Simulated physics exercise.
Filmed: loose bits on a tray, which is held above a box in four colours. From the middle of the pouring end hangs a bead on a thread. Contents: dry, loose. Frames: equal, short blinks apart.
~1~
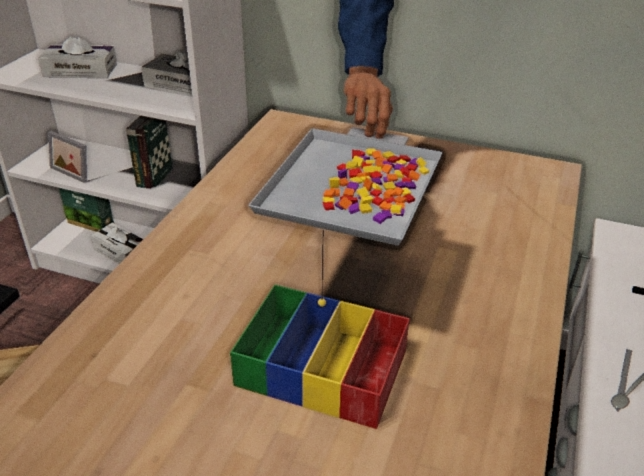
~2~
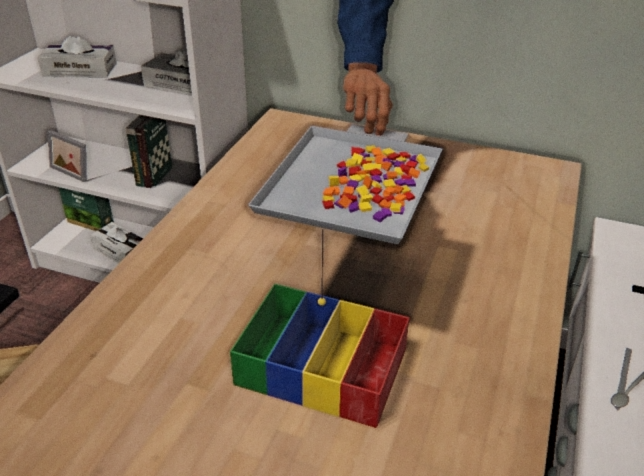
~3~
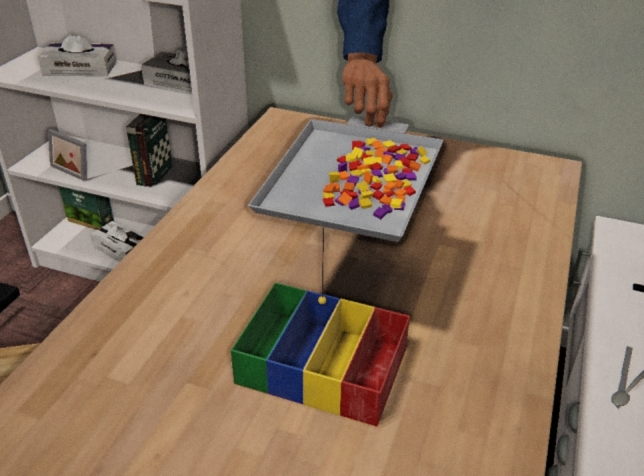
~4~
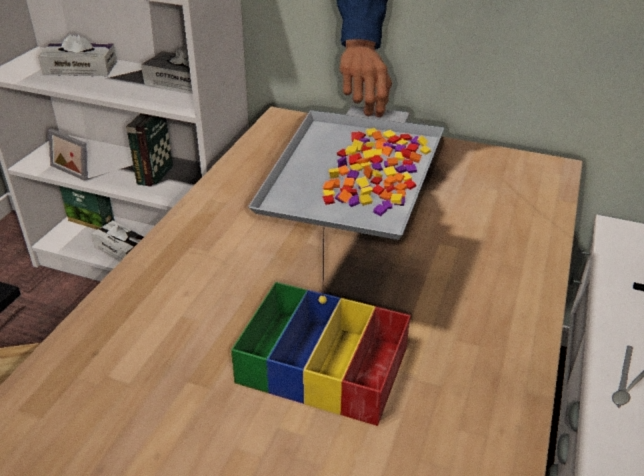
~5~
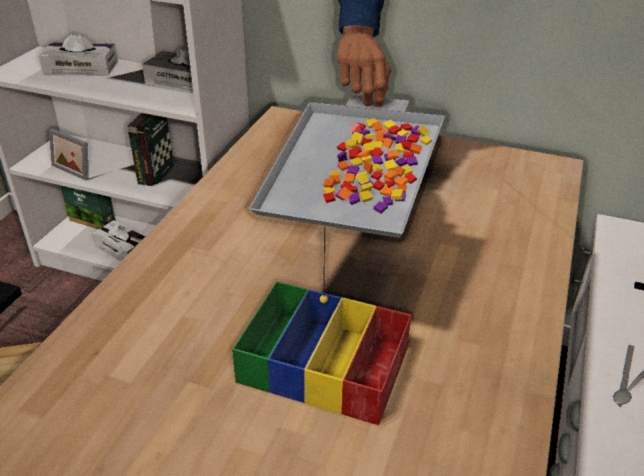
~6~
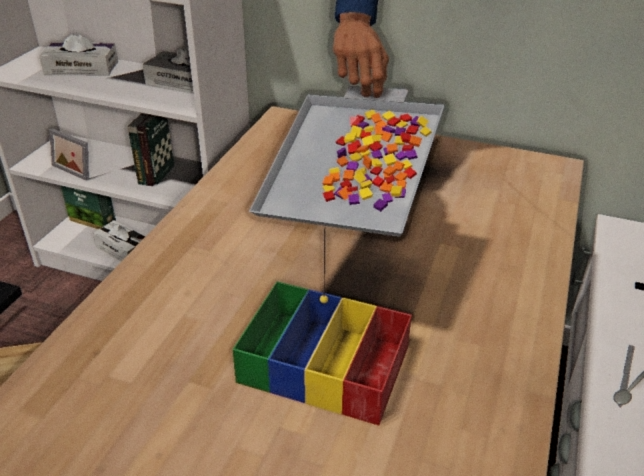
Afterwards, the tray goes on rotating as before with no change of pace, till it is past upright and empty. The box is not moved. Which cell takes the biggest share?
The green cell.
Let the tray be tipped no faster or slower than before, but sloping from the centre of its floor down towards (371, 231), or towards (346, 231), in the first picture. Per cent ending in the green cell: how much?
I'd expect around 0 in a hundred first and around 0 in a hundred second.
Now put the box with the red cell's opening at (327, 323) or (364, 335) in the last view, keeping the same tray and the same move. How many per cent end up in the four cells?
Roughly 100 %, then roughly 90 %.
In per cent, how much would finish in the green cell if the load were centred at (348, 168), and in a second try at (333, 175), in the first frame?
First about 40, then 30 per cent.
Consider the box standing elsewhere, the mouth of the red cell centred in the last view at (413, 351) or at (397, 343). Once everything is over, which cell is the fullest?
In order of the tries: The green one and that green cell.
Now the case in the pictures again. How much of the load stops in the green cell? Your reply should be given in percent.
I'd put that share near 40 per cent.
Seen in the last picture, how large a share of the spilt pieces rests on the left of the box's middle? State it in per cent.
Roughly 100 %.
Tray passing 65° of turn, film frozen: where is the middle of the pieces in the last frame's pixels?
Somewhere near pixel (300, 218).
Just after the last frame, tray tipped steeply; the larger part on the tray; roughly a quarter falling or outside the box.
A moment on, tray tipped past a quarter turn; roughly a third in the green cell; roughly a quarter in the blue cell; about a tenth in the yellow cell; roughly a third falling or outside the box.
Further on, tray tipped past a quarter turn; roughly a third in the green cell; roughly a quarter in the blue cell; about a tenth in the yellow cell; roughly a third falling or outside the box.
When it is over, tray tipped past a quarter turn; roughly a third in the green cell; roughly a quarter in the blue cell; about a tenth in the yellow cell; not one in the red cell; roughly a third outside the box.
